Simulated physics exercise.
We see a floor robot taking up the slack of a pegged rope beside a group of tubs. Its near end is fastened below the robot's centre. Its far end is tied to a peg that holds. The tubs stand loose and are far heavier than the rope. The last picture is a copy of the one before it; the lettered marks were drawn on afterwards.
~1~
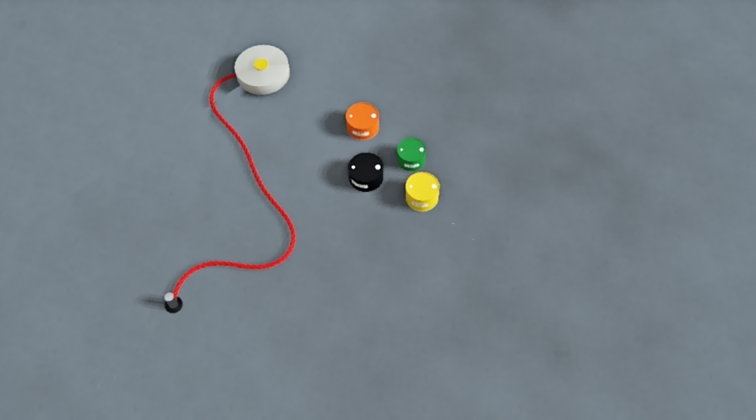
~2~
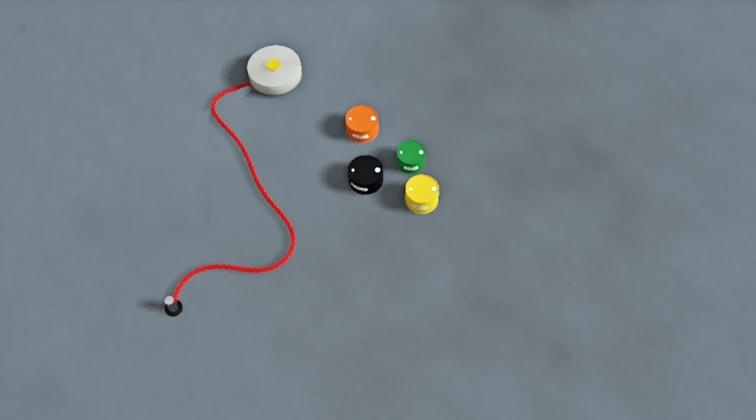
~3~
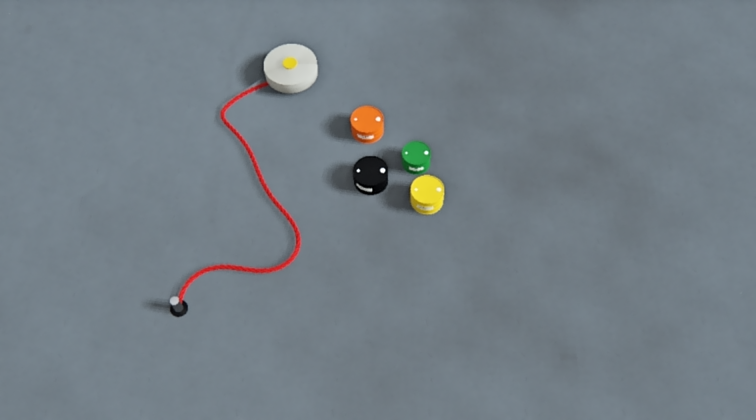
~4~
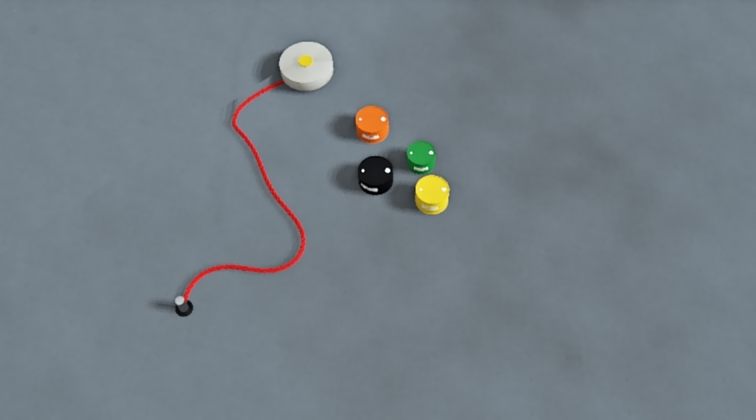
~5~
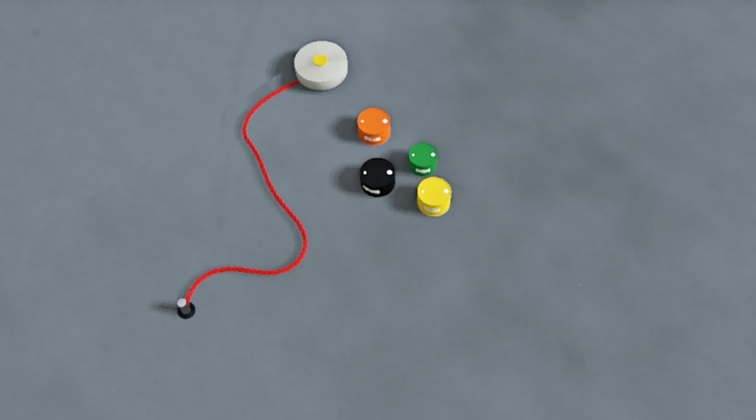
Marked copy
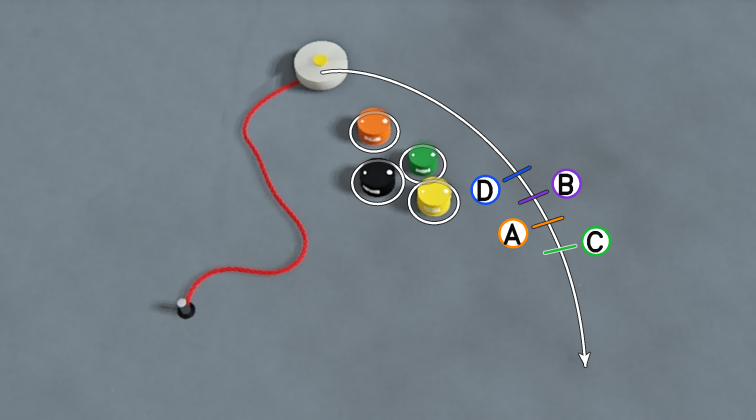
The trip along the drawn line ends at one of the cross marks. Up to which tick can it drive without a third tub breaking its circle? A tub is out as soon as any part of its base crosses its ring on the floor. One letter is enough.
No farther than B.
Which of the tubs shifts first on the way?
The orange one.
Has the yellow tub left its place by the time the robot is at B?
No.
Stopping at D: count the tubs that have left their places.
One.
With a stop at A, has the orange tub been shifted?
By then, yes.
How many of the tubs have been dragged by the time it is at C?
By then, four.
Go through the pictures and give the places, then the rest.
The first frame shows green tub (411, 155); yellow tub (422, 192); black tub (366, 172).
The second frame shows robot (275, 71); peg (171, 304).
The third frame shows robot (291, 69); yellow tub (427, 195).
The fourth frame shows robot (307, 67); orange tub (372, 125).
The fifth frame shows robot (321, 67); green tub (423, 160); yellow tub (434, 197); black tub (378, 177).
On the marked copy, A at (548, 222); B at (534, 197); C at (560, 249); D at (517, 174); the route from (322, 73) via (506, 161) to (585, 366).
With B. Early on, robot (409, 82).
Further on, robot (485, 132).
At the end, robot (535, 192); black tub (377, 183); orange tub (389, 155); one over the rings.
As for the rest, A has three over the rings; C has four over the rings; D is within the limit but short.
